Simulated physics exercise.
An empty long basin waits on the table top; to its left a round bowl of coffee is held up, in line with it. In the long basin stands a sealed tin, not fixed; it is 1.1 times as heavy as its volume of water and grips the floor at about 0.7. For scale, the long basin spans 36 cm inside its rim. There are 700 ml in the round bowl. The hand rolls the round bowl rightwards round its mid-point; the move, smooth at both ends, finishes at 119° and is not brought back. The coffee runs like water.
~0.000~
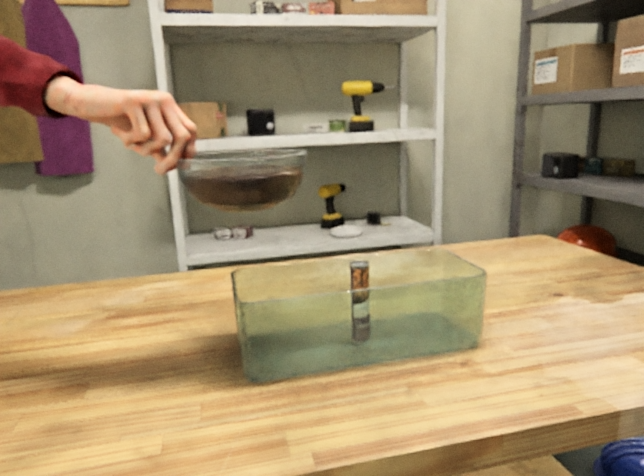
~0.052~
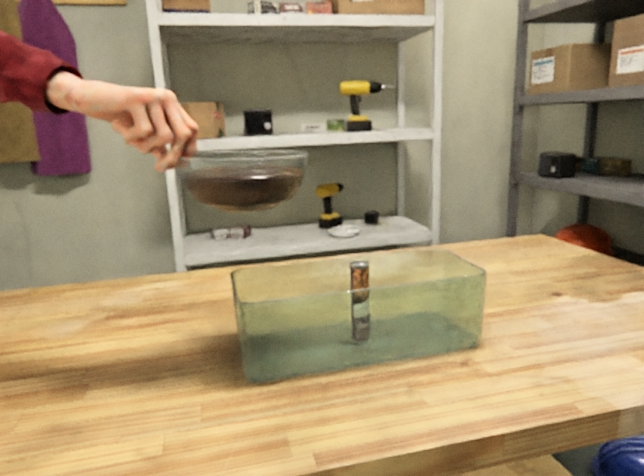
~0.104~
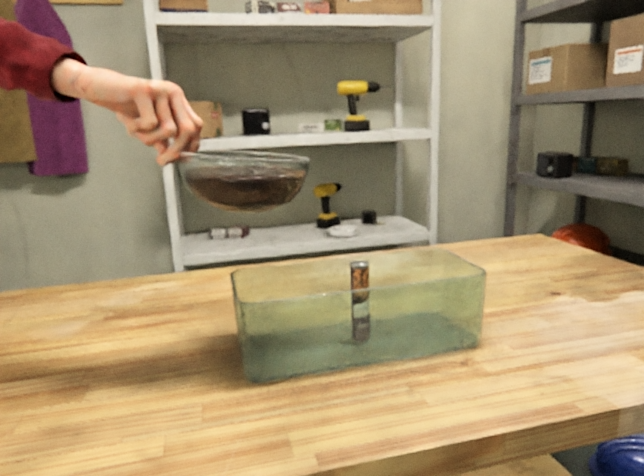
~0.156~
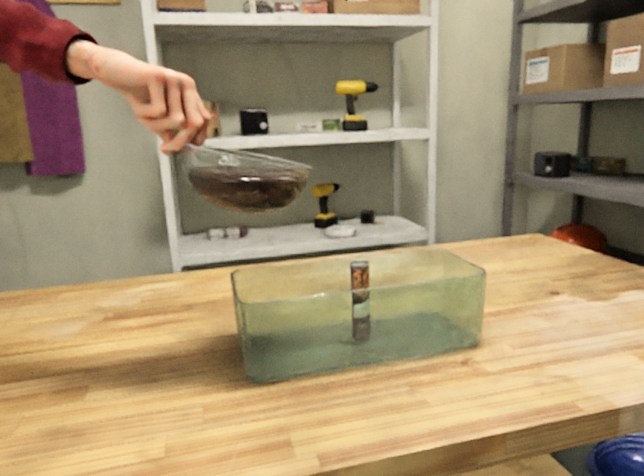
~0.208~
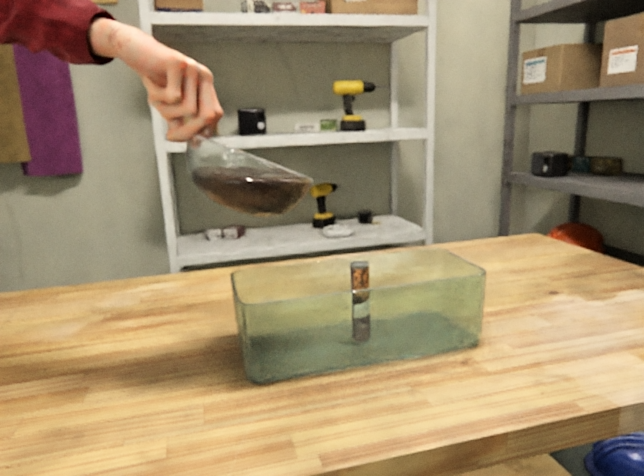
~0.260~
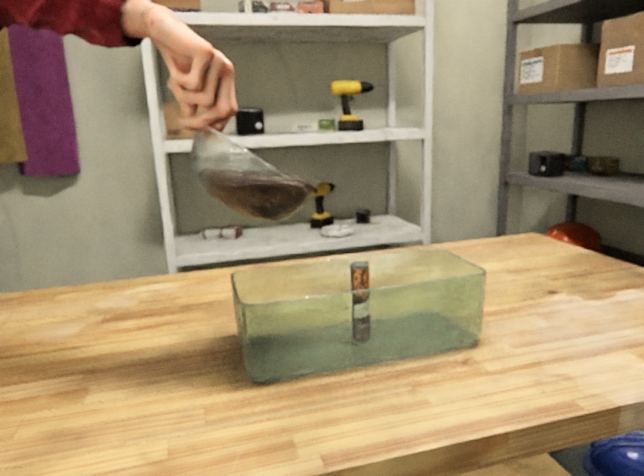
Above a wooden table, a hand steadily tilts a glass bowl of dark liquid rightwards.
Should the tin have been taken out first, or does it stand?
The tin goes over.
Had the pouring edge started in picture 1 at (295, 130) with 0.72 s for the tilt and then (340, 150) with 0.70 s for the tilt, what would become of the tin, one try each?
First it topples; then it remains upright.
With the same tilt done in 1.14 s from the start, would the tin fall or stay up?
The tin keeps standing.
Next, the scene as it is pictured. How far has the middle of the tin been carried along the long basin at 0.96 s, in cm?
About 6 cm.
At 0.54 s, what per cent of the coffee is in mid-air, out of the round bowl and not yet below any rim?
Near 26 in a hundred.
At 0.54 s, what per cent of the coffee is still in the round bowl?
Near 4 in a hundred.
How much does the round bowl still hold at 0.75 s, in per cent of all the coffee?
About 0 per cent.
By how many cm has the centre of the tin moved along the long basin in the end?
About 9.0 cm.
By 0.54 s the tilt is 105° and 4 per cent is still to pour; the tin stands where it began.
By 0.75 s the tilt is 119° and 0 per cent is still to pour; the tin leans 13°.
By 0.96 s the tilt is 119° and 0 per cent is still to pour; the tin leans 48°.
By 1.20 s the tilt is 119° and 0 per cent is still to pour; the tin lies on its side.
At rest the tin lies on its side.
